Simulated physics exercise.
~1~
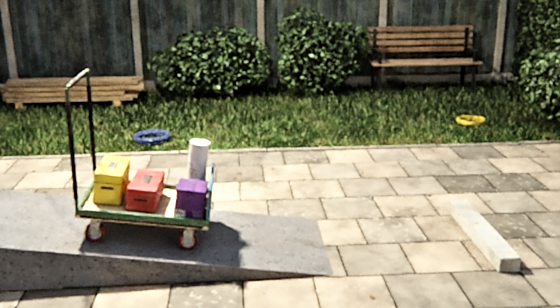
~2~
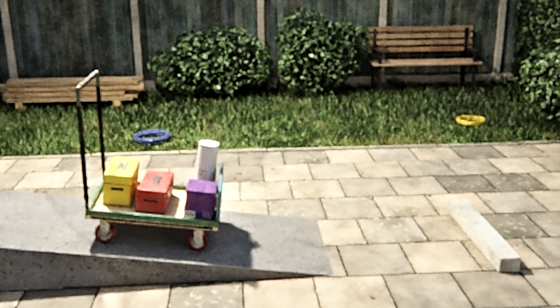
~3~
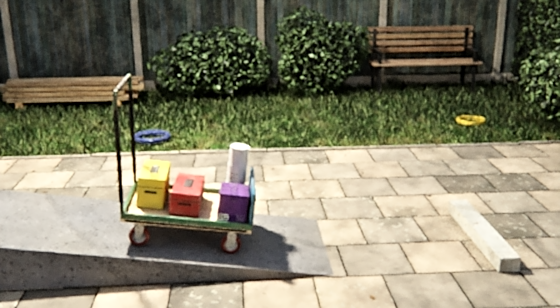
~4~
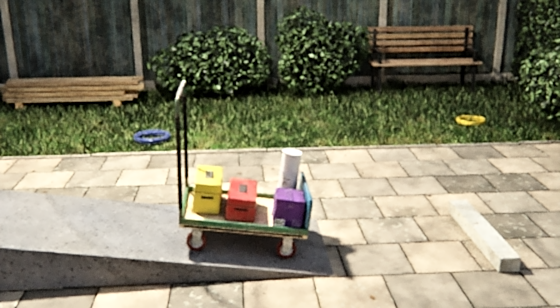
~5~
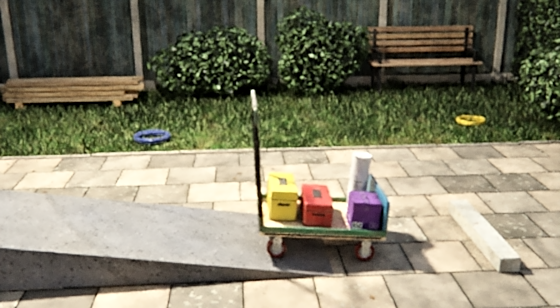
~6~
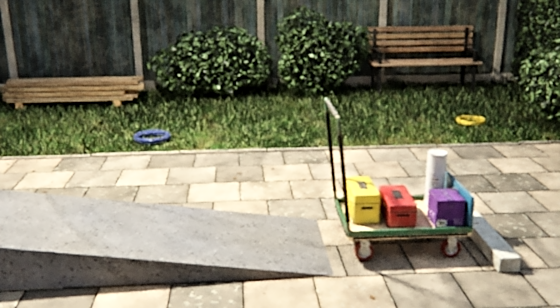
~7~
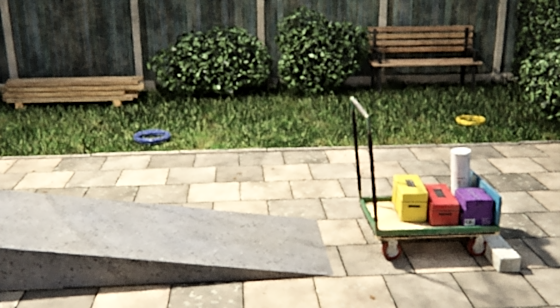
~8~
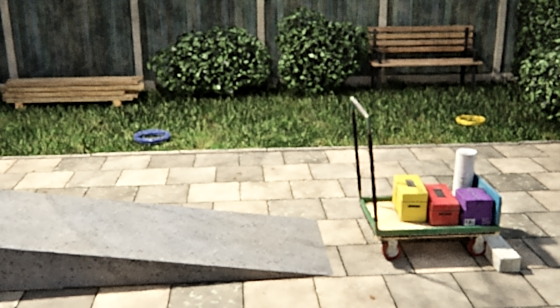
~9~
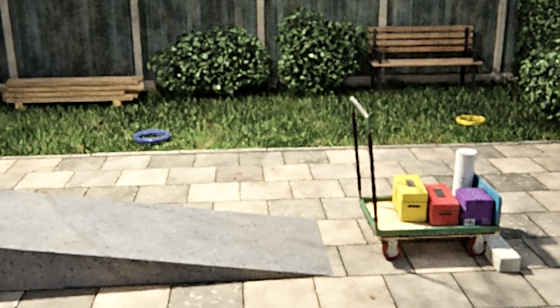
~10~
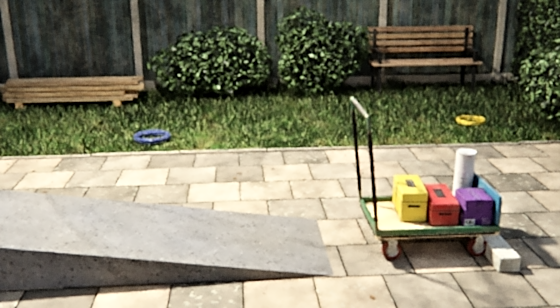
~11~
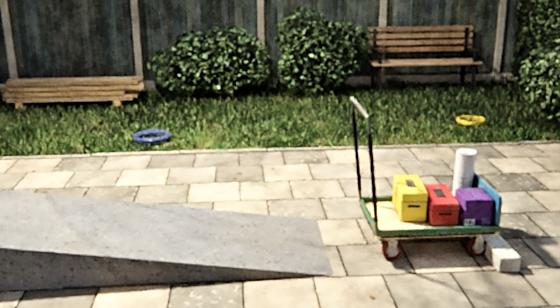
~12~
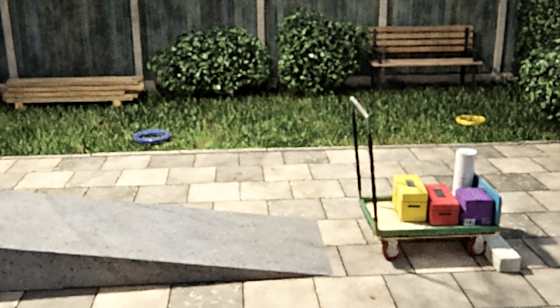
A loaded trolley rolled down a ramp and across the paving to the right until it stopped abruptly at a pale kerb. The yellow and red boxes slid forward towards the purple one, and the white canister stayed standing.
